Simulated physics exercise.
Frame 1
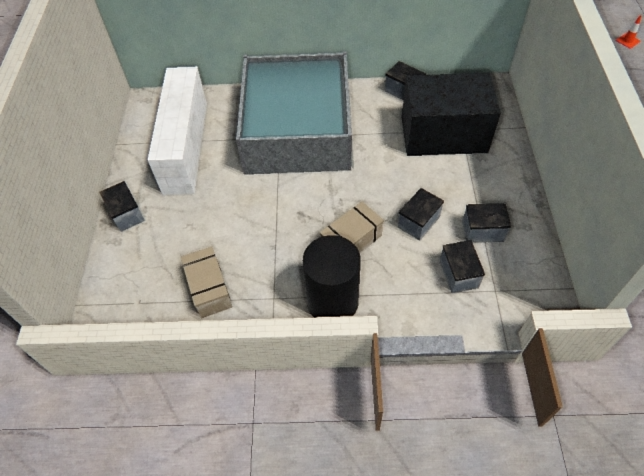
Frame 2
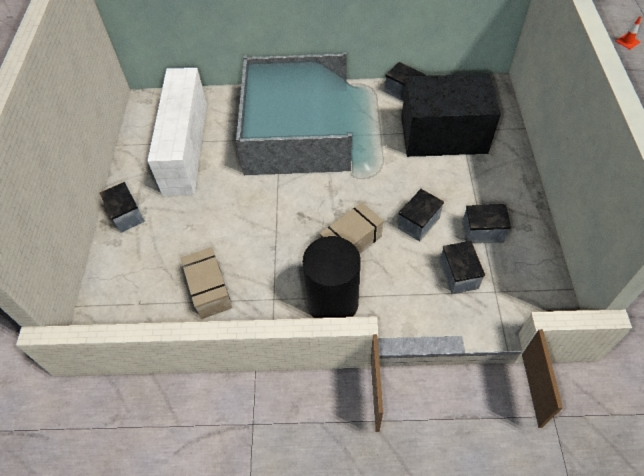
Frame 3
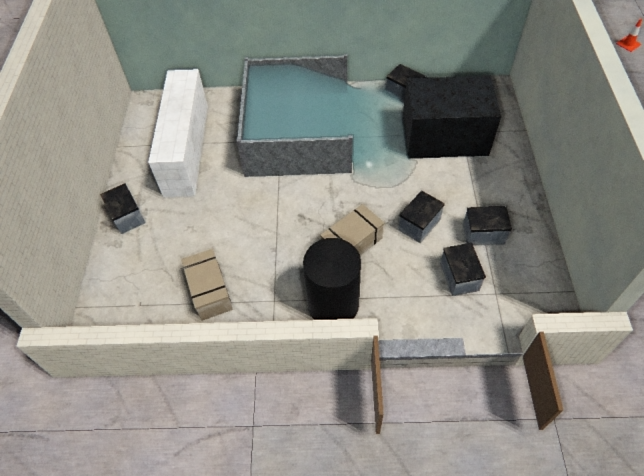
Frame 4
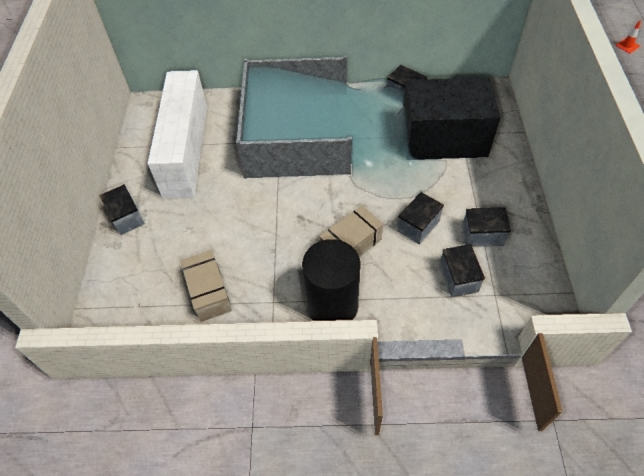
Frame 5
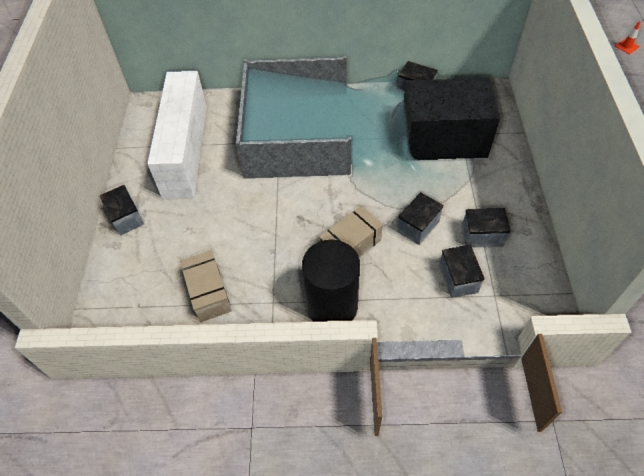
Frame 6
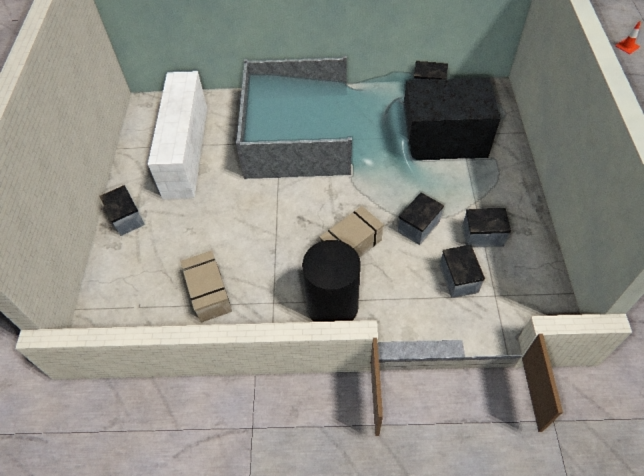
A stone tank in a walled court let water out through its right side, and it spread across the floor around a big black block, nudging a small dark box behind it to the right.
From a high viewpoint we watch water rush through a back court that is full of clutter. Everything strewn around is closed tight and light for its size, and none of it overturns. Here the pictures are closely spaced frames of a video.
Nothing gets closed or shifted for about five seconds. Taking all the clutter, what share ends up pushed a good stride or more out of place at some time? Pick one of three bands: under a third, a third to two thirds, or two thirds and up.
A third to two thirds.
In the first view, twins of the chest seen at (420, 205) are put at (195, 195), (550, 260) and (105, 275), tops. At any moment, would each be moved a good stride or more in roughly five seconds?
In that order: Less than that, that far or more, never so far.
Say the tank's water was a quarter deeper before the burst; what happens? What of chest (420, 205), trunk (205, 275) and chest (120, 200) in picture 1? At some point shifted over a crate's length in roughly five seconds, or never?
First one reached the mark, second one stopped before it, third one stopped before it.
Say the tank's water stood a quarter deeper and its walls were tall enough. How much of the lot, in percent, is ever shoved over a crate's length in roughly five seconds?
I'd say close to 60 per cent of the things.
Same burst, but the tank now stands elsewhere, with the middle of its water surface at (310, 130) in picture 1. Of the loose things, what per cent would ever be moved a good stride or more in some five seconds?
Estimate: Some 60 per cent of them.
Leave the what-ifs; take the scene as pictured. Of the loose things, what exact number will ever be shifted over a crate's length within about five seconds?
By my count, 4.
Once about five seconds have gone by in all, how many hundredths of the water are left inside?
It comes out at 80 parts in a hundred.
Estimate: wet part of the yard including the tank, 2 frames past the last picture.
30 per cent.
A moment on, 1 of 7 are well off their spots; 1 afloat.
Next, 4 of 7 are well off their spots; 2 afloat.
Later, 4 of 7 are well off their spots; 2 afloat.
In the end, 4 of 7 are well off their spots, and 4 have been at some point; 0 afloat.
